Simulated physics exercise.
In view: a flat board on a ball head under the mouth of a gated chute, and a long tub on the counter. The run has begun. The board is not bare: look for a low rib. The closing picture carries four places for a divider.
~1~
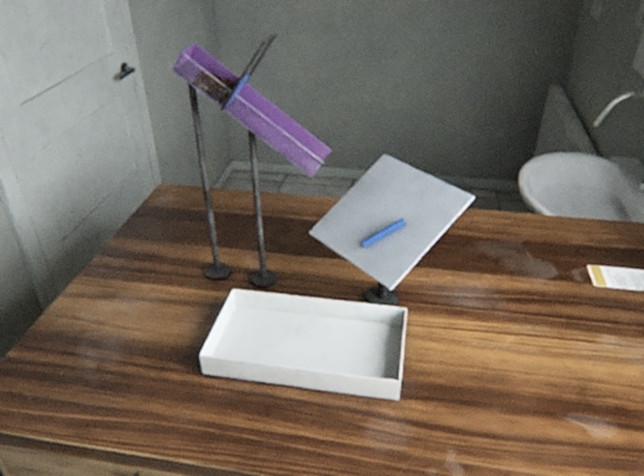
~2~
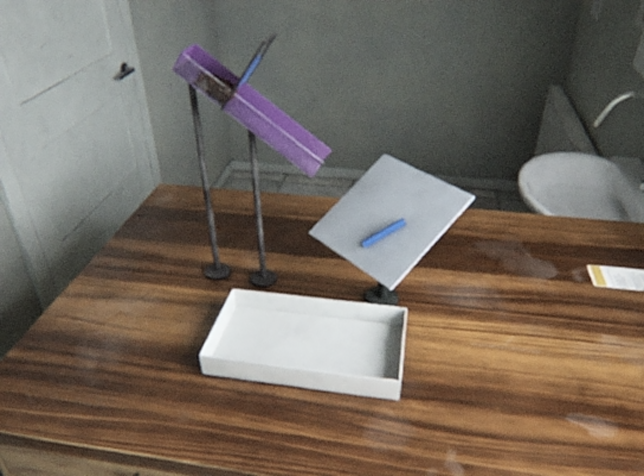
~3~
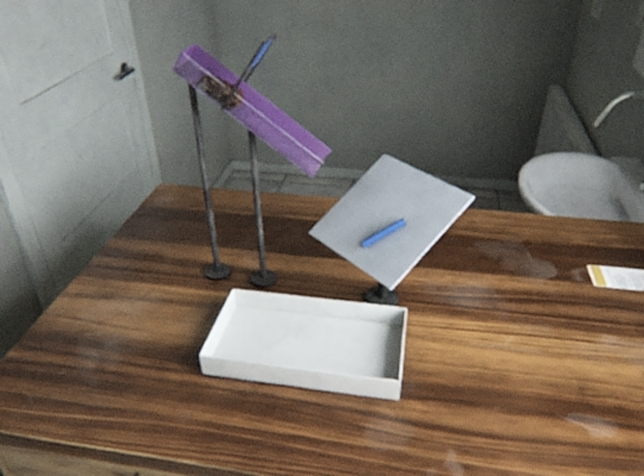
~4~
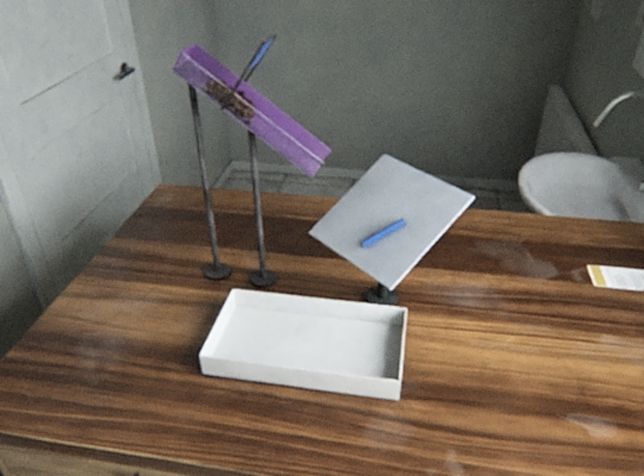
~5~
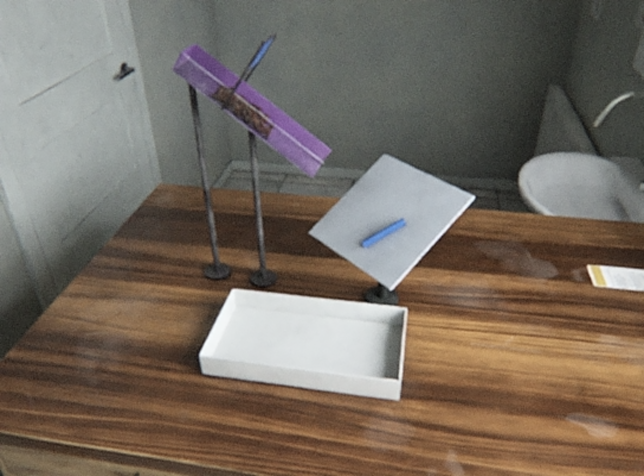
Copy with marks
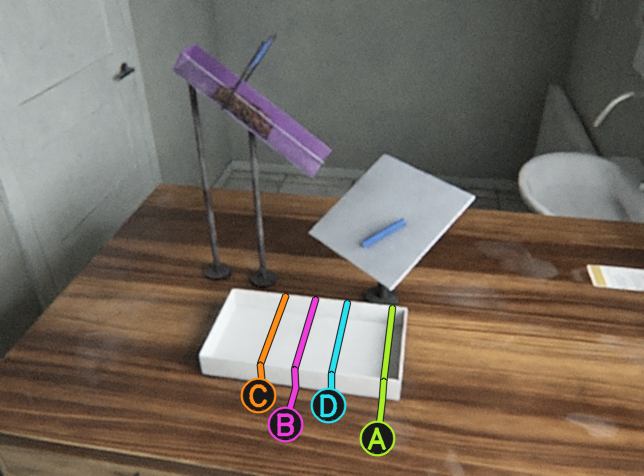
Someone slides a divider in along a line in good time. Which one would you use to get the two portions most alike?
Line B.
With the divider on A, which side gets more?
Left.
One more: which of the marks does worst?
A.
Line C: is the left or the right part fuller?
More lands on the right.
On the marked copy, line A crosses the front rim at (383, 379); line B crosses the front rim at (294, 368); line C crosses the front rim at (260, 363); line D crosses the front rim at (331, 373).
With A, of what is caught, all on the left of the divider, none on the right.
With B, of what is caught, about half on the left of the divider, about half on the right.
With C, of what is caught, about a quarter on the left of the divider, most on the right.
With D, of what is caught, most on the left of the divider, a small part on the right.
